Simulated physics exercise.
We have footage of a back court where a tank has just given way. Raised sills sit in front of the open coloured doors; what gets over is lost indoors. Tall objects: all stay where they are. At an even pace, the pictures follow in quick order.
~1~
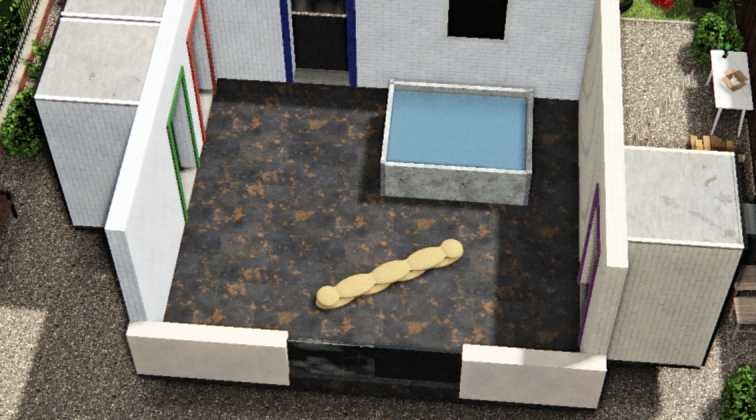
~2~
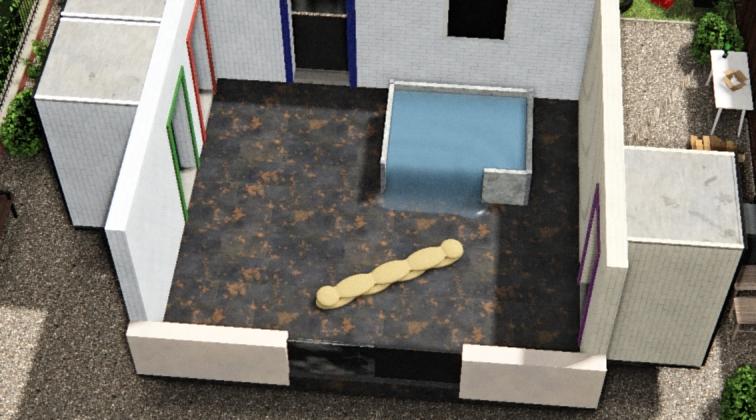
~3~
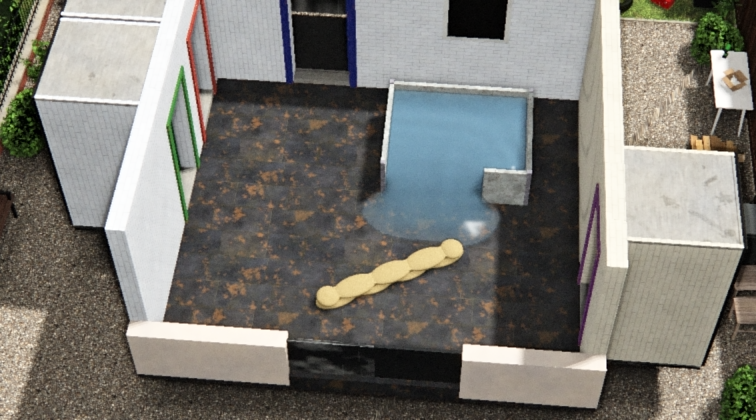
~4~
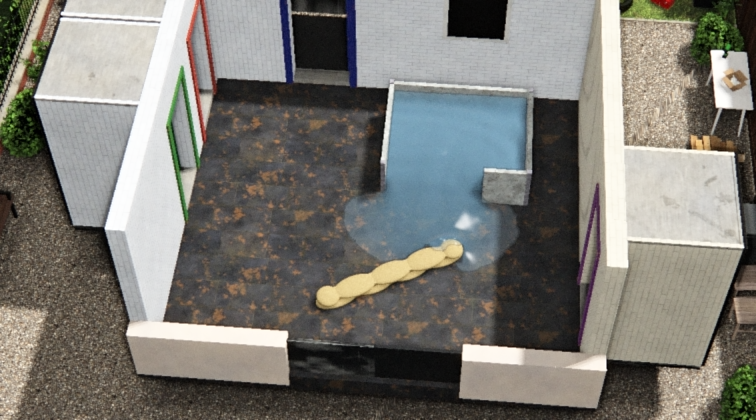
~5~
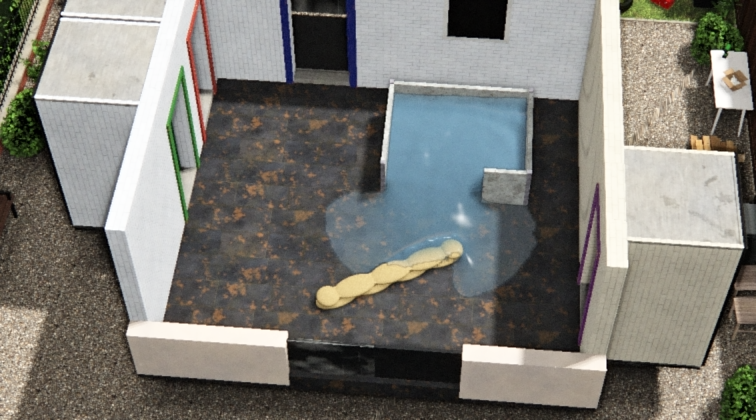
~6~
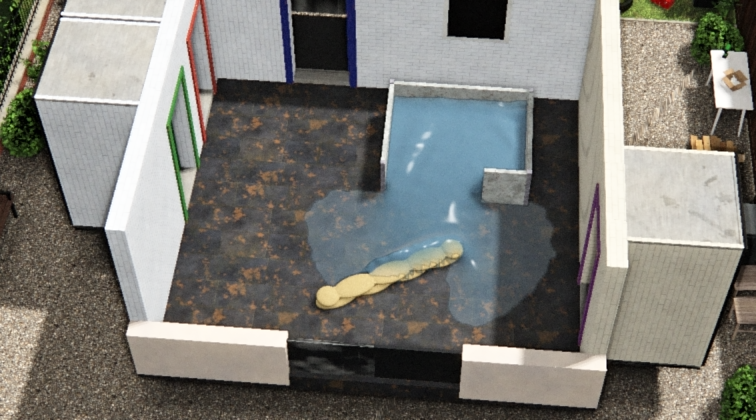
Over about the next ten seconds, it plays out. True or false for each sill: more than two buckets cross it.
Red door - false; purple door - true; blue door - false; green door - true.
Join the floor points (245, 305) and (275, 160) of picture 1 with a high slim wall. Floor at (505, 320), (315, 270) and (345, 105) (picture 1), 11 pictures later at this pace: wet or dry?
Taking the points in turn, they are inundated, inundated and high and dry.
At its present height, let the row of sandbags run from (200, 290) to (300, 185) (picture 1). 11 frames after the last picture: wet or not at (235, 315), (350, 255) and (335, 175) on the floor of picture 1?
Spot one: Drenched; spot two: Drenched; spot three: Still bare.
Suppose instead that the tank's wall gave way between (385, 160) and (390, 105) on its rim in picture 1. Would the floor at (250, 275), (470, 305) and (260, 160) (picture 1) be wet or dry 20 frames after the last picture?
Sequence: Wetted / spared / wetted.
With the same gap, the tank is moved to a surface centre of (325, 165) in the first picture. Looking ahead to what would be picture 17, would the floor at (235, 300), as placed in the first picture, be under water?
Soaked.
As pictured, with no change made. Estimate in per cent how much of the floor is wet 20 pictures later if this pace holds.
I'd estimate some 60 per cent.
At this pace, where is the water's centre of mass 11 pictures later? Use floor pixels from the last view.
Close to (402, 234).
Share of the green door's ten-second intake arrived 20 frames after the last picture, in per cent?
I'd put it at 0 percent.
A moment on, water covers 40 % of the floor; the red door not reached, the purple door wet at the sill, nothing in, the blue door not reached, the green door not reached.
Next, water covers 55 % of the floor; the red door not reached, the purple door under two buckets in, the blue door not reached, the green door not reached.
Then, water covers 60 % of the floor; the red door wet at the sill, nothing in, the purple door over two buckets in, the blue door not reached, the green door under two buckets in.
Later, water covers 85 % of the floor; the red door wet at the sill, nothing in, the purple door over two buckets in, the blue door wet at the sill, nothing in, the green door over two buckets in.
In the end, water covers 95 % of the floor; the red door wet at the sill, nothing in, the purple door far over two buckets in, the blue door wet at the sill, nothing in, the green door over two buckets in.
